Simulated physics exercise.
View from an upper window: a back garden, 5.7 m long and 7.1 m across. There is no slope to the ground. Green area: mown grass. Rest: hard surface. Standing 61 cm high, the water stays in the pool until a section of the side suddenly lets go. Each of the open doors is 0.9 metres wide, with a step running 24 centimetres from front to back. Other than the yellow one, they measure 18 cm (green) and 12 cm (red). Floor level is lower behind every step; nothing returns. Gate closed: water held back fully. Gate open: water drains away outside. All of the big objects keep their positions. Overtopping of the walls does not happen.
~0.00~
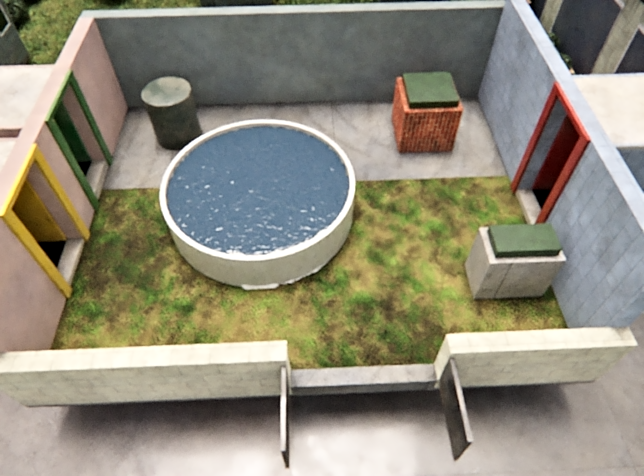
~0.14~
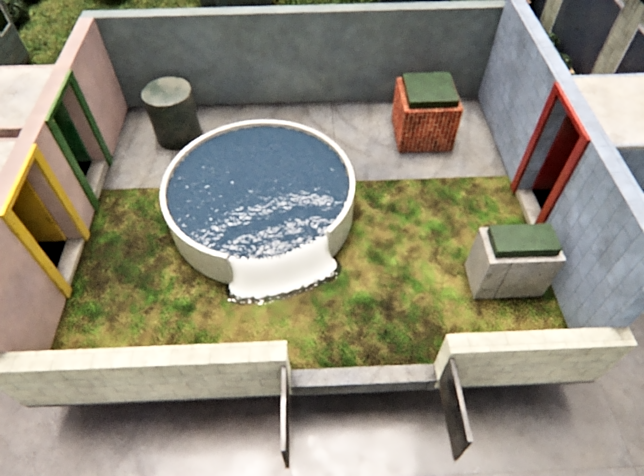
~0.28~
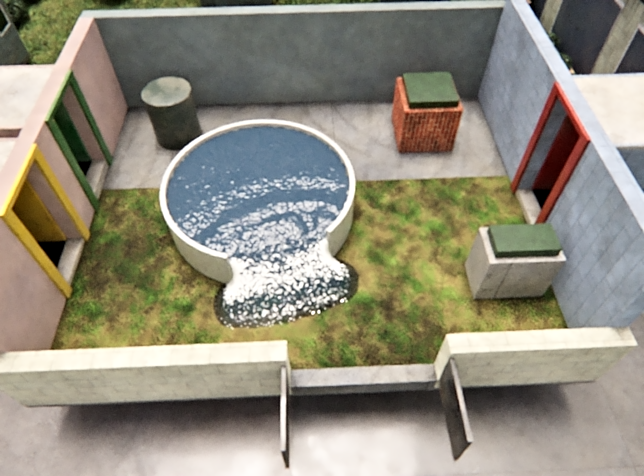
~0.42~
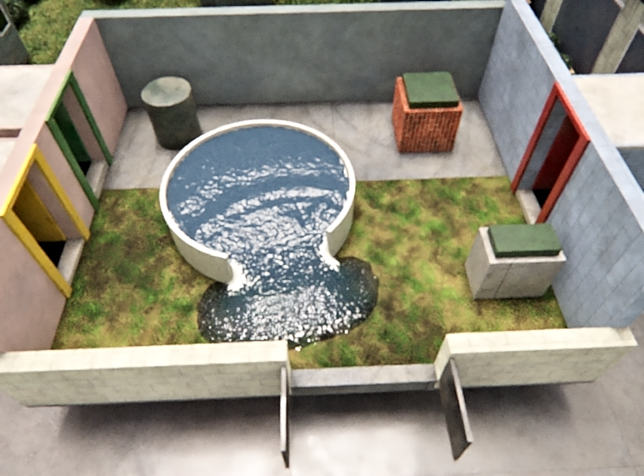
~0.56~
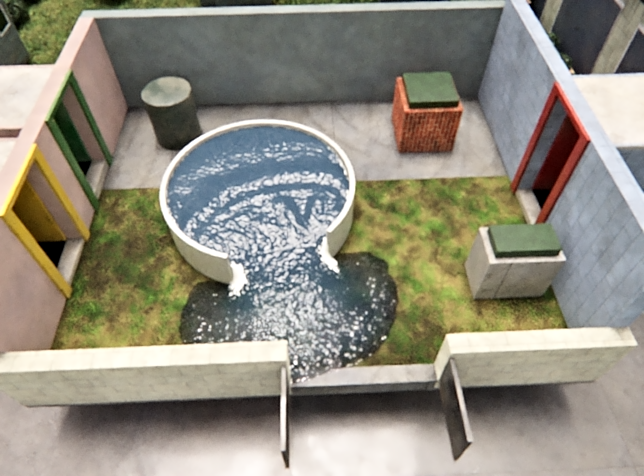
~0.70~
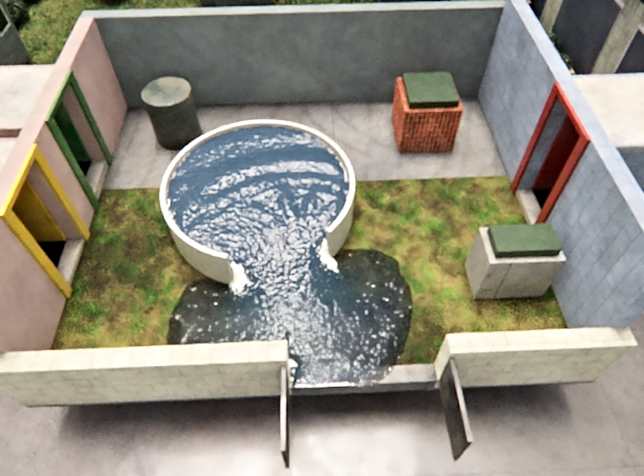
A large round pool stood full and still in a walled garden, then its front opened and water poured out, spreading in a dark, widening patch across the grass to the low front wall.
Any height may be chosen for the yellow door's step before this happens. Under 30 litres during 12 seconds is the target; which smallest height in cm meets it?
It is met at about 6 cm and above.
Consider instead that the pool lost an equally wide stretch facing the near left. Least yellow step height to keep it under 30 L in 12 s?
Then 27 cm.
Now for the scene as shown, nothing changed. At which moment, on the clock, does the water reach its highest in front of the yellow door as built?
The level tops out around 4.0 s.
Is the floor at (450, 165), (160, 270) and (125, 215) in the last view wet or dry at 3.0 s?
Untouched; soaked; untouched.
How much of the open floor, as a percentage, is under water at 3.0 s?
Near 40 per cent of the open floor.
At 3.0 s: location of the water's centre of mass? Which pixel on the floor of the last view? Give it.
My guess is close to (265, 248).
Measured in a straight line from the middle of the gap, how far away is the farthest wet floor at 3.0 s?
Roughly 4.2 m.
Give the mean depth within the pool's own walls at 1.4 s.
Some 46 cm.
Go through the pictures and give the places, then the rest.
The first frame shows still water, 61 cm deep, in the pool at (259, 185); the yellow door at (48, 223) is dry.
In the second frame, the gap is at (284, 273), the front 0.3 m out at (241, 300); the back of the pool holds 61 cm.
In the third frame, the gap is at (284, 273), the front 0.7 m out at (344, 296); the back of the pool holds 61 cm.
In the fourth frame, the front is at (355, 321), 1.1 m from the gap at (284, 274); 2.4 m2 of floor is wet, 61 cm left at the back.
In the fifth frame, the front is at a hidden place, 1.5 m from the gap at (284, 274); 3.9 m2 of floor is wet, 61 cm left at the back.
In the sixth frame, water pours out at (284, 274) and has run 1.9 m, to a hidden place; about 7 cm deep outside, 61 cm at the back; 1.9 m in a straight line remain to the yellow door at (48, 223).
After 1.4 s water covers 20 % of the floor, deepest (38 cm) near (263, 370); it has not reached the yellow door.
After 3.0 s water covers 40 % of the floor, deepest (28 cm) near (263, 370); 6 cm at the yellow door, 0 litres in over its 9 cm step.
After 12.0 s water covers 95 % of the floor, deepest (8 cm) near (56, 379); 7 cm at the yellow door, 2 litres in over its 9 cm step.
At the yellow door as built, the water arrived by 3.0 s and peaked near 10 cm at 4.0 s.
Run again over the same 12 s with other heights there, 57 litres in over 4.5 cm, 20 litres over 6.5 cm. The limit of 30 litres is kept from about 6 cm up.
